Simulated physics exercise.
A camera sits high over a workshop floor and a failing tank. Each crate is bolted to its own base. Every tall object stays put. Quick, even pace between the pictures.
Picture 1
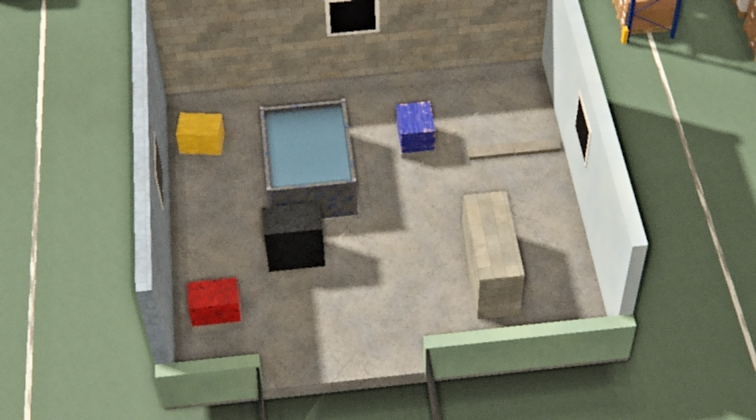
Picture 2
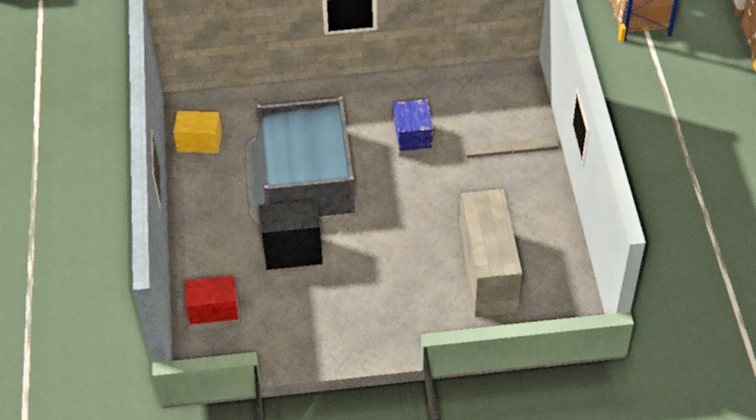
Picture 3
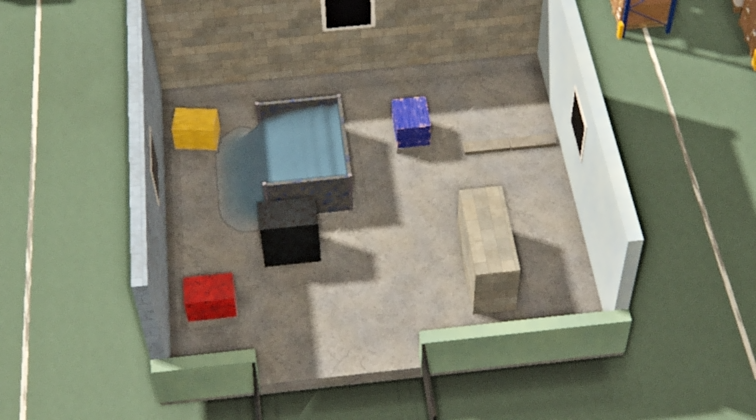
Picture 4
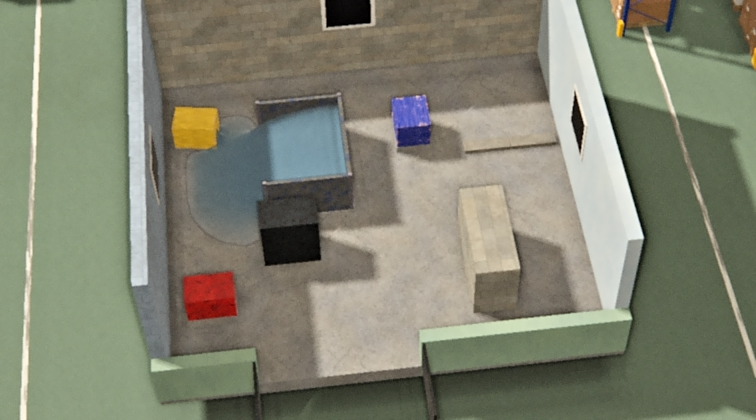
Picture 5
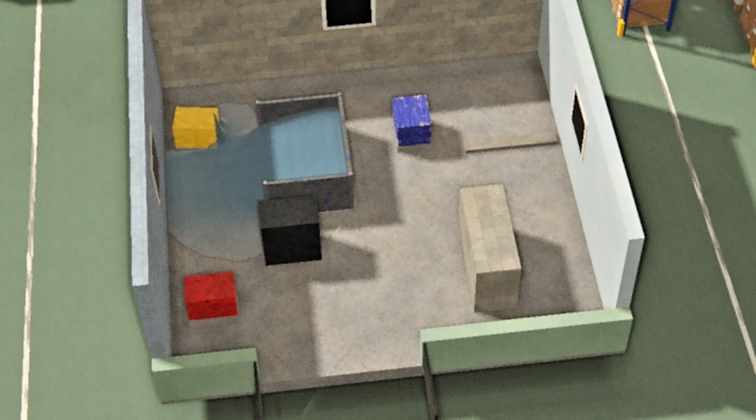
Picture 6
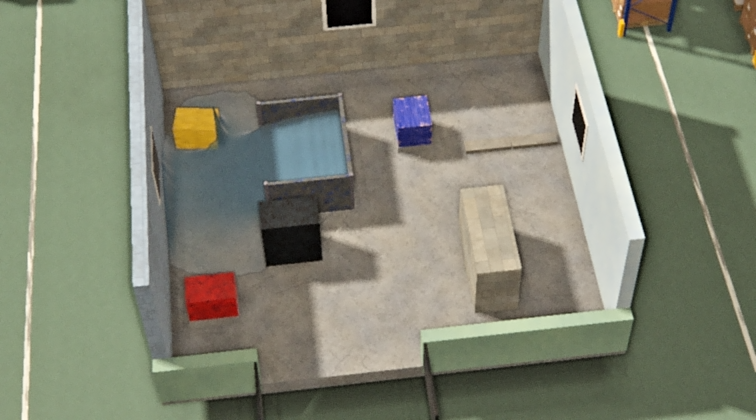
We see a walled room with a water-filled tank among coloured blocks; water pours from the tank's left side, spreads across the floor past the yellow block to the left wall, then reaches toward the red block.
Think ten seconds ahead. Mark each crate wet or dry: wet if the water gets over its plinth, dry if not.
Yellow crate wet, red crate wet, blue crate dry.
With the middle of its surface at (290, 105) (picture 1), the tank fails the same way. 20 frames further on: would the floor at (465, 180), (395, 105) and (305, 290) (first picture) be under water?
As listed: Not flooded, covered, awash.
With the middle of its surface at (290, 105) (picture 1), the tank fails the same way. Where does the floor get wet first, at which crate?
I'd say the yellow-painted one is first.
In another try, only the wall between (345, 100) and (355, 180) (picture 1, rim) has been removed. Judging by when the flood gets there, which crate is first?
First: The one in blue.
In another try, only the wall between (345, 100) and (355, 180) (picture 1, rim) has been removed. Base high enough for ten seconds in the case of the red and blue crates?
I expect red remains untouched while blue goes wet.
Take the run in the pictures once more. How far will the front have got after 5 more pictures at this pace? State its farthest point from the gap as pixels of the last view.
The farthest wet spot is near (173, 354).
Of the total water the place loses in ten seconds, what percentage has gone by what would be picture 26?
Estimate: 5 %.
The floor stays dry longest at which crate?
Note: The blue crate.
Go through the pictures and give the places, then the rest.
The tank at (307, 147) is whole and still, in the first picture.
The front is at (258, 138), out from the gap at (267, 167), in the second picture.
Water pours out at (265, 167) and has run to (234, 133), in the third picture.
Water pours out at (266, 167) and has run to a hidden place, in the fourth picture.
The front is at (168, 226), out from the gap at (266, 168), in the fifth picture.
Water pours out at (267, 169) and has run to (170, 259), in the sixth picture.
A moment on, water covers 20 % of the floor; the yellow crate water round its plinth, the red crate water round its plinth, the blue crate not reached.
Next, water covers 25 % of the floor; the yellow crate water round its plinth, the red crate water round its plinth, the blue crate not reached.
Then, water covers 55 % of the floor; the yellow crate water round its plinth, the red crate water round its plinth, the blue crate water round its plinth.
Later, water covers 80 % of the floor; the yellow crate water round its plinth, the red crate water round its plinth, the blue crate water round its plinth.
In the end, water covers 100 % of the floor; the yellow crate was topped, the red crate was topped, the blue crate stayed above the water.
